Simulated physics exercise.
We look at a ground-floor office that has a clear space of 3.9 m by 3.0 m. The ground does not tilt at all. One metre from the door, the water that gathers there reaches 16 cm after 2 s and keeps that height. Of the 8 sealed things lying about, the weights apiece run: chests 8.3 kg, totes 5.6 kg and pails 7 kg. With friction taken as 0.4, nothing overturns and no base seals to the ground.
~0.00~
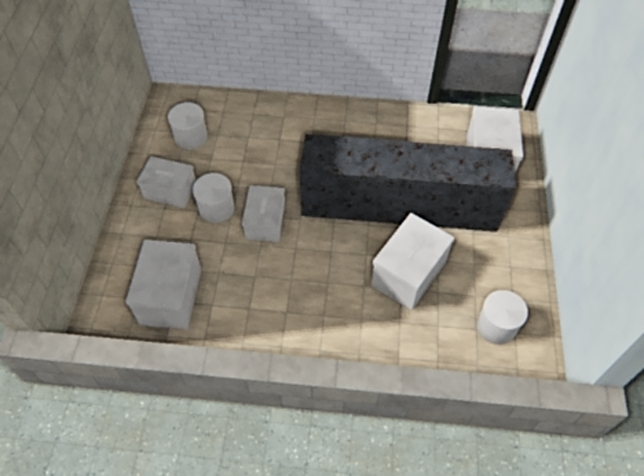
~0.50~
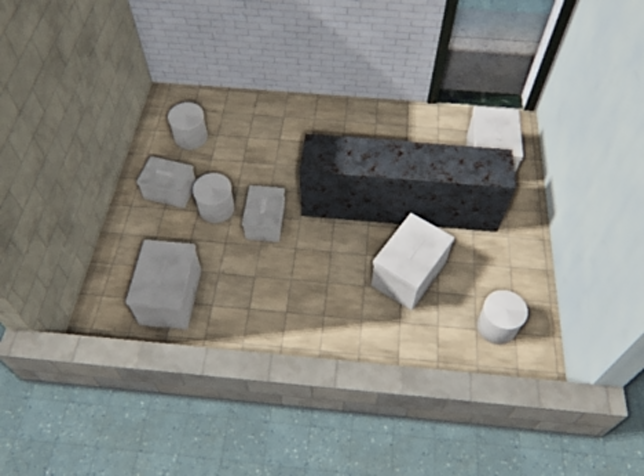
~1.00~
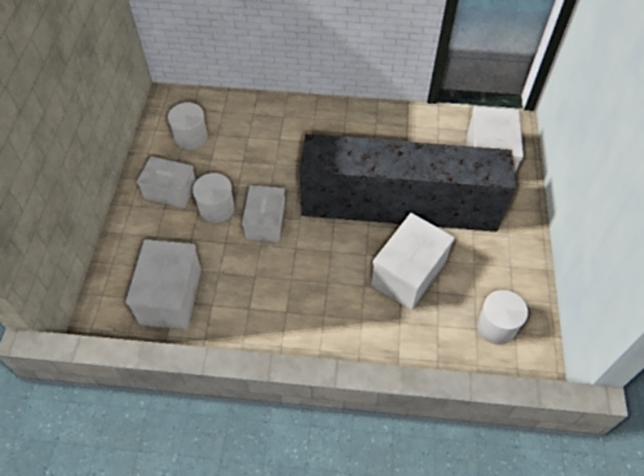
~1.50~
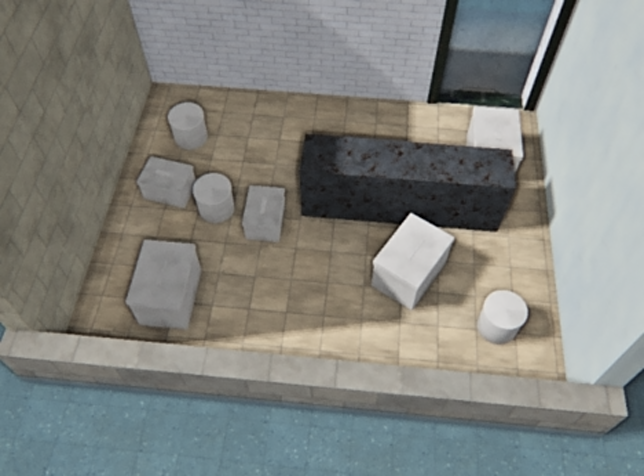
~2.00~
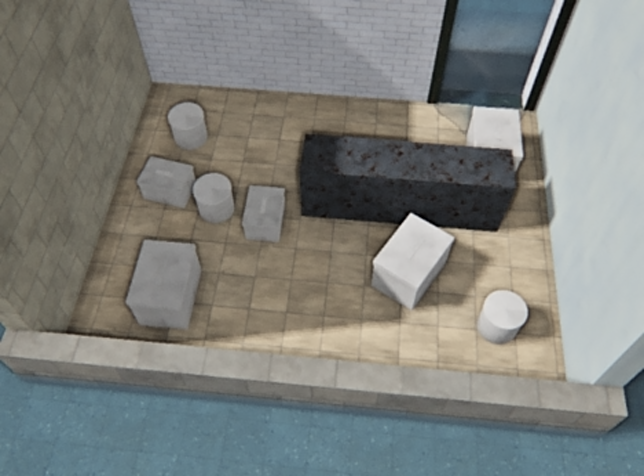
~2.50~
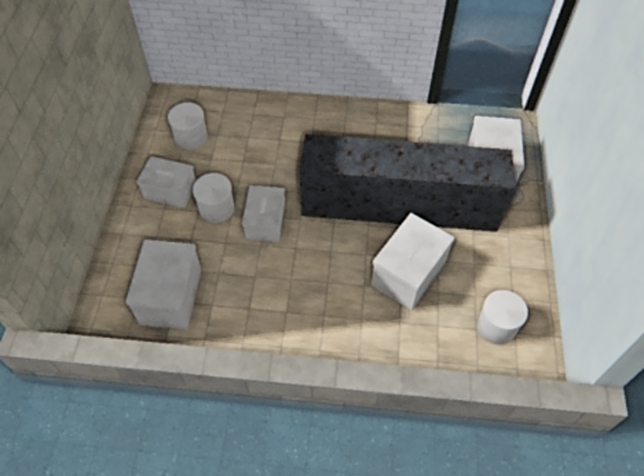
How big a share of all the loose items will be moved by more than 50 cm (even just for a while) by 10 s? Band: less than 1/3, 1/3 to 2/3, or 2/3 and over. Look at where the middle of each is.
I'm guessing the result is few.
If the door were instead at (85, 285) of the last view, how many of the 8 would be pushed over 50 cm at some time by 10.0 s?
Count: 4.
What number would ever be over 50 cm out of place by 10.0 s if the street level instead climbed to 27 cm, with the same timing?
Then 8.
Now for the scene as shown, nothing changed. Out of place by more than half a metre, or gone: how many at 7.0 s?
It comes to 0.
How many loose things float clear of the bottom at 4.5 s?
Total: 1.
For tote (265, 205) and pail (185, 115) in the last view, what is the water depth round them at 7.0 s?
First roughly 1 cm, second roughly 7 cm.
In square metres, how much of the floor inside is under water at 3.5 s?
That flooded area is roughly 2.5 m2.
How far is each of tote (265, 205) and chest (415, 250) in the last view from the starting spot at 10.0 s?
In turn: 0 cm, 0 cm.
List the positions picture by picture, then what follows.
A chest at (498, 131) rests on the ground; a chest at (415, 249), on the bottom; 0.0 m2 under water; 0 of 8 have shifted, in the first picture.
A chest at (498, 131) rests on the ground; a chest at (415, 249) rests on the ground; 0.0 m2 under water; 0 of 8 have shifted, in the second picture.
A chest at (498, 131), on the bottom; a chest at (415, 249), on the bottom; water covers 0.0 m2; 0 of 8 have shifted, in the third picture.
A chest at (498, 131), on the bottom; a chest at (415, 249) rests on the ground; water covers 0.0 m2; 0 of 8 have shifted, in the fourth picture.
A chest at (498, 131) rests on the ground; a chest at (415, 249) rests on the ground; 0.2 m2 under water; 0 of 8 have shifted, in the fifth picture.
A chest at (499, 141) rests on the ground, 11 cm from its start; a chest at (415, 249) rests on the ground; 1.0 m2 under water; 1 of 8 have shifted, in the sixth picture.
After 3.5 s 0 of 8 are over 50 cm from their spots; 1 afloat.
After 4.5 s 0 of 8 are over 50 cm from their spots; 1 afloat.
After 7.0 s 0 of 8 are over 50 cm from their spots; 1 afloat.
After 10.0 s 1 of 8 are over 50 cm from their spots, and 1 have been at some point; 4 afloat.
